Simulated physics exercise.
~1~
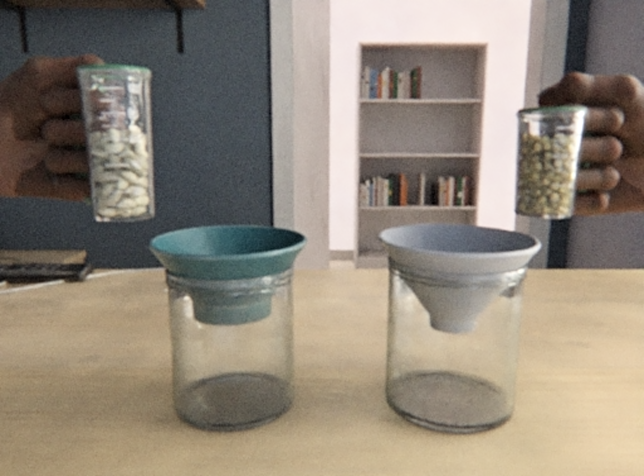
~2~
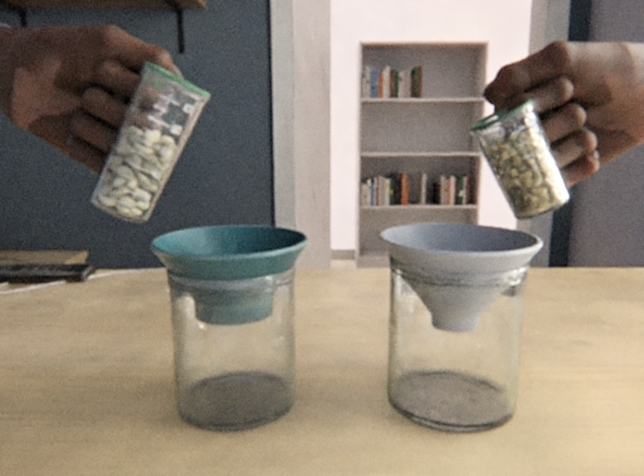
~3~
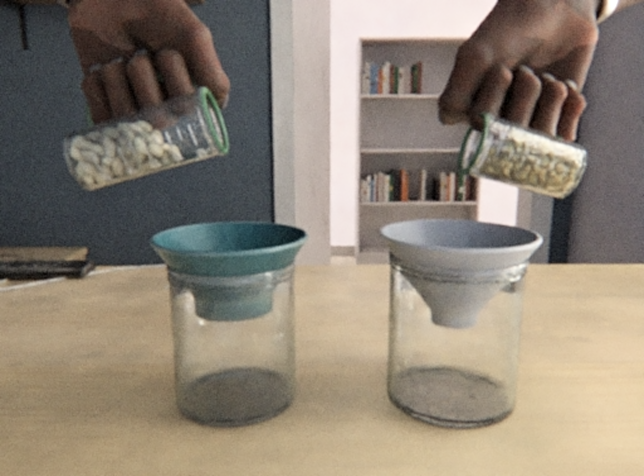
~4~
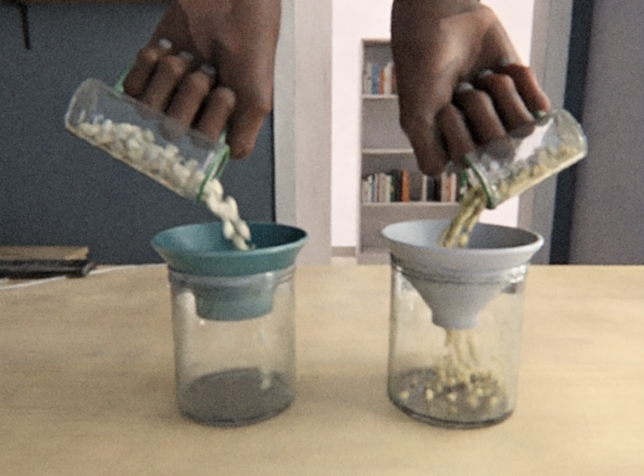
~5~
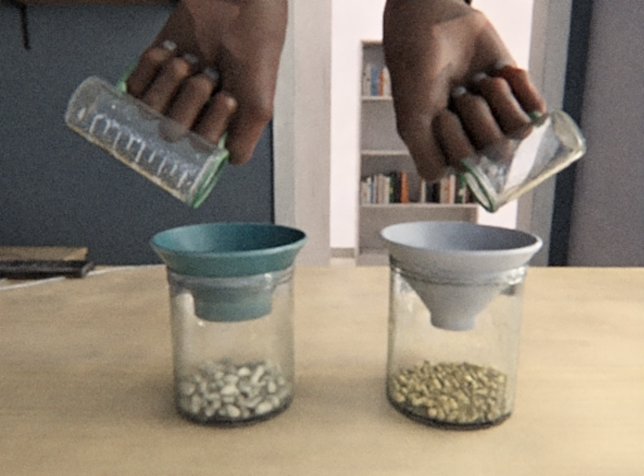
On a wooden table, two hands tip cups and both funnels empty into their jars.
